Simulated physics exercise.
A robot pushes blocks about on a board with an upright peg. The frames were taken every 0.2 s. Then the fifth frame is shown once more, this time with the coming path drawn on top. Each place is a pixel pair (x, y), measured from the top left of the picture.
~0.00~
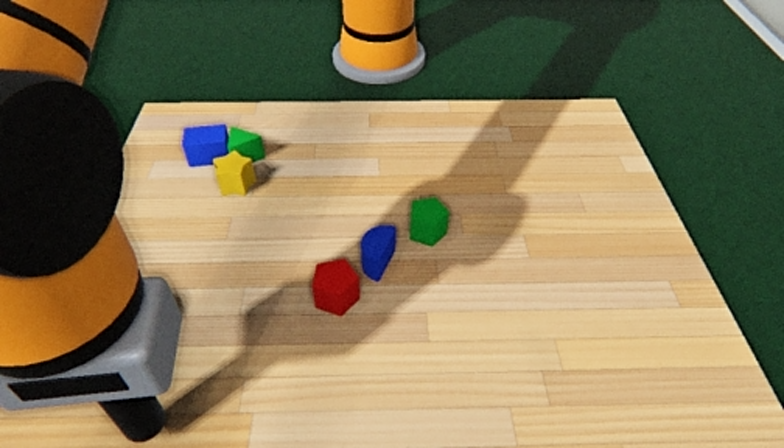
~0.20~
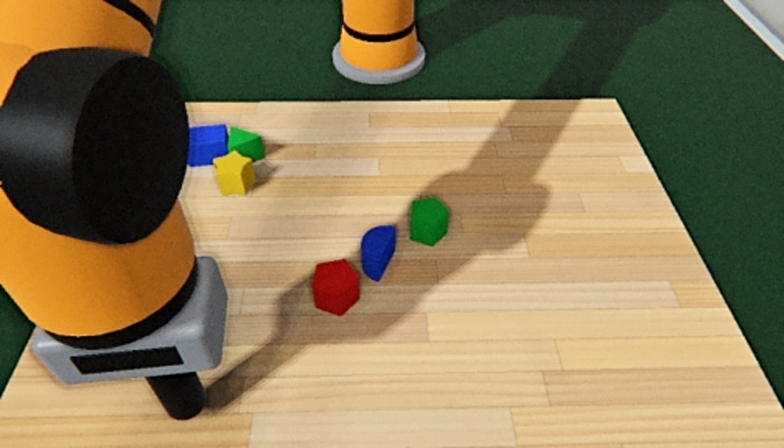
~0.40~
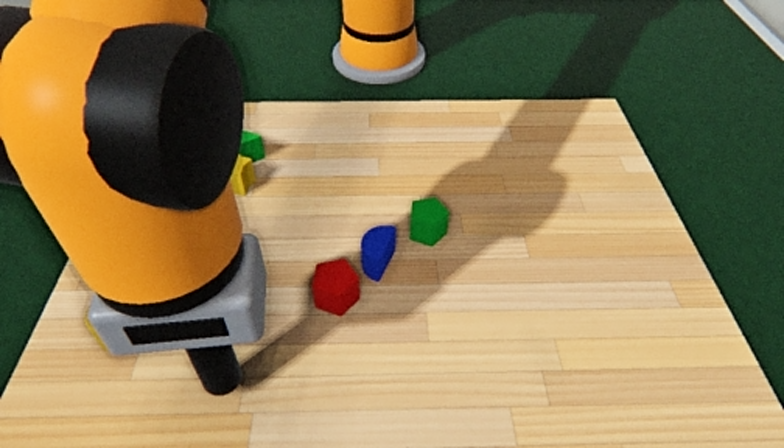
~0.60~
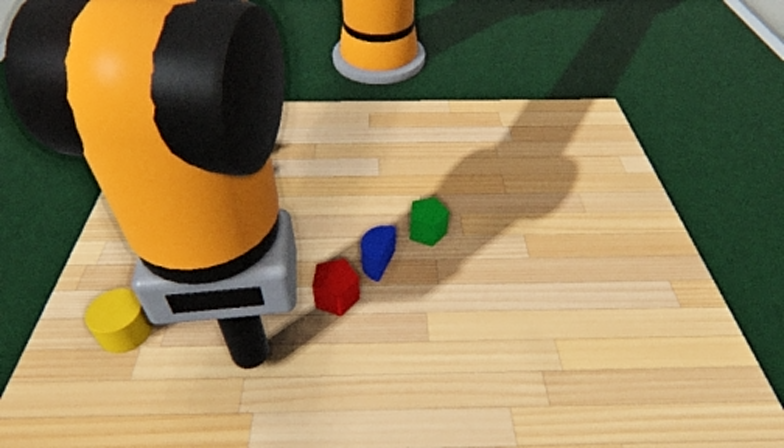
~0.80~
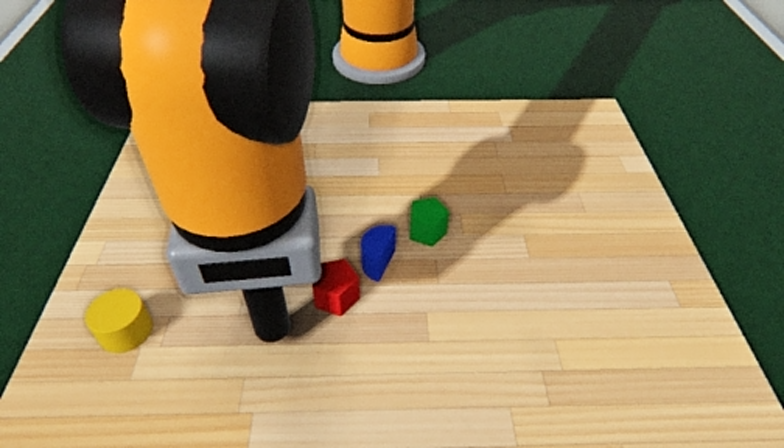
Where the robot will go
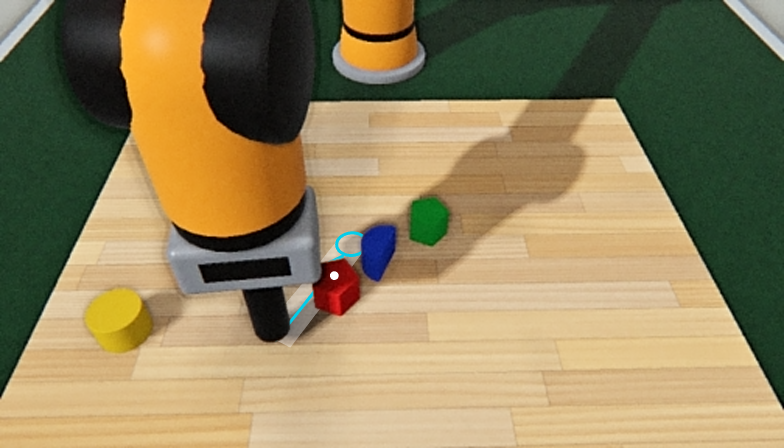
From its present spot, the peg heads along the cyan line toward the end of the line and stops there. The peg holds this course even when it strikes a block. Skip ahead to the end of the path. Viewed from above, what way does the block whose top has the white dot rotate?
Answer: Clockwise.
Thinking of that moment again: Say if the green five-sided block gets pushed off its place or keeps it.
Once the peg is done, the green five-sided block remains in the old spot.
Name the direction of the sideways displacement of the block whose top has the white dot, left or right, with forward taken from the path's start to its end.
To the right.
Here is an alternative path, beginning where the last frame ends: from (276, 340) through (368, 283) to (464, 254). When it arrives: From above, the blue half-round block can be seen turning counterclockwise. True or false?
True - the claim holds.
The line goes from (276, 340) to (352, 244); the dot is on the red five-sided block.
What follows on the original path. One third of the way, peg (302, 293); red five-sided block (341, 272).
Two thirds of the way, peg (328, 261); red five-sided block (356, 268), turned 15° clockwise.
At the end, peg (351, 232); red five-sided block (356, 268), turned 20° clockwise; blue half-round block (381, 239), turned 10° anticlockwise; green five-sided block unmoved.
